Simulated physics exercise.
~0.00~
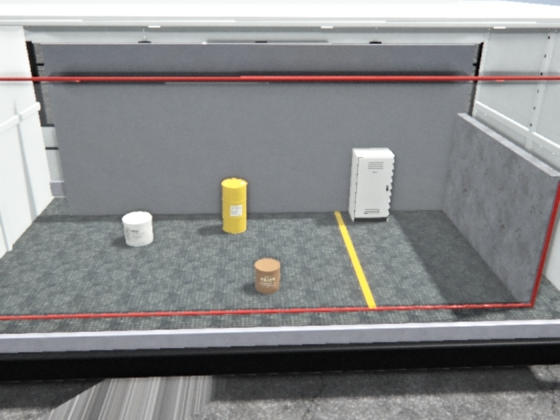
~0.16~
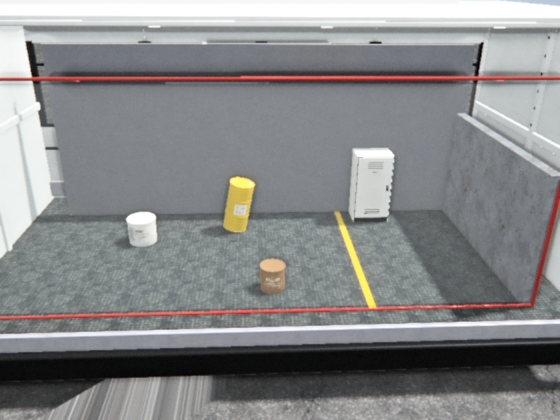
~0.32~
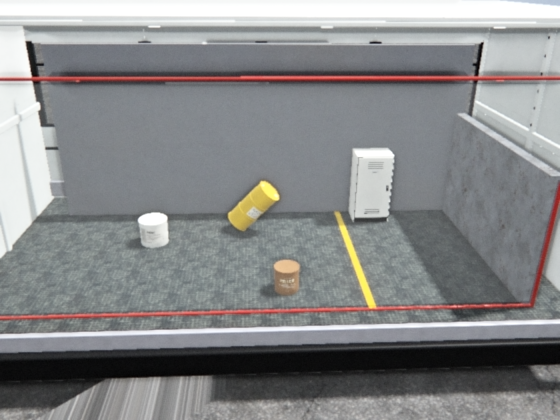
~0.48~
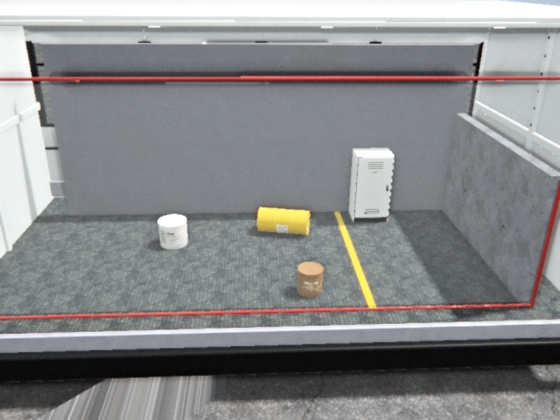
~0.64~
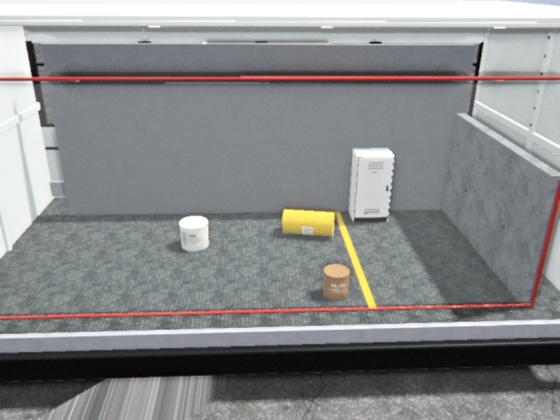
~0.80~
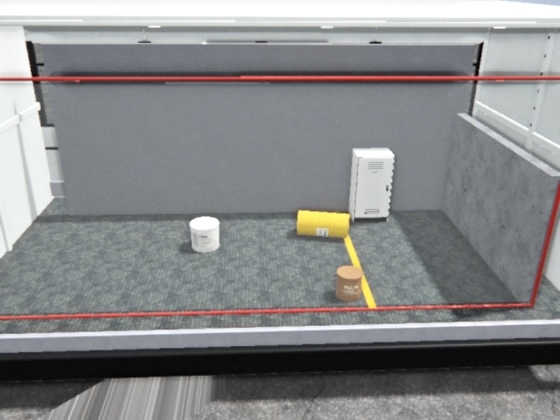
We see a white bucket, an upright yellow drum and a brown bucket in a grey bay; the buckets slide right while the drum tips onto its side and shifts right, until the brown bucket and drum are at the yellow line and the white bucket is well left of it.
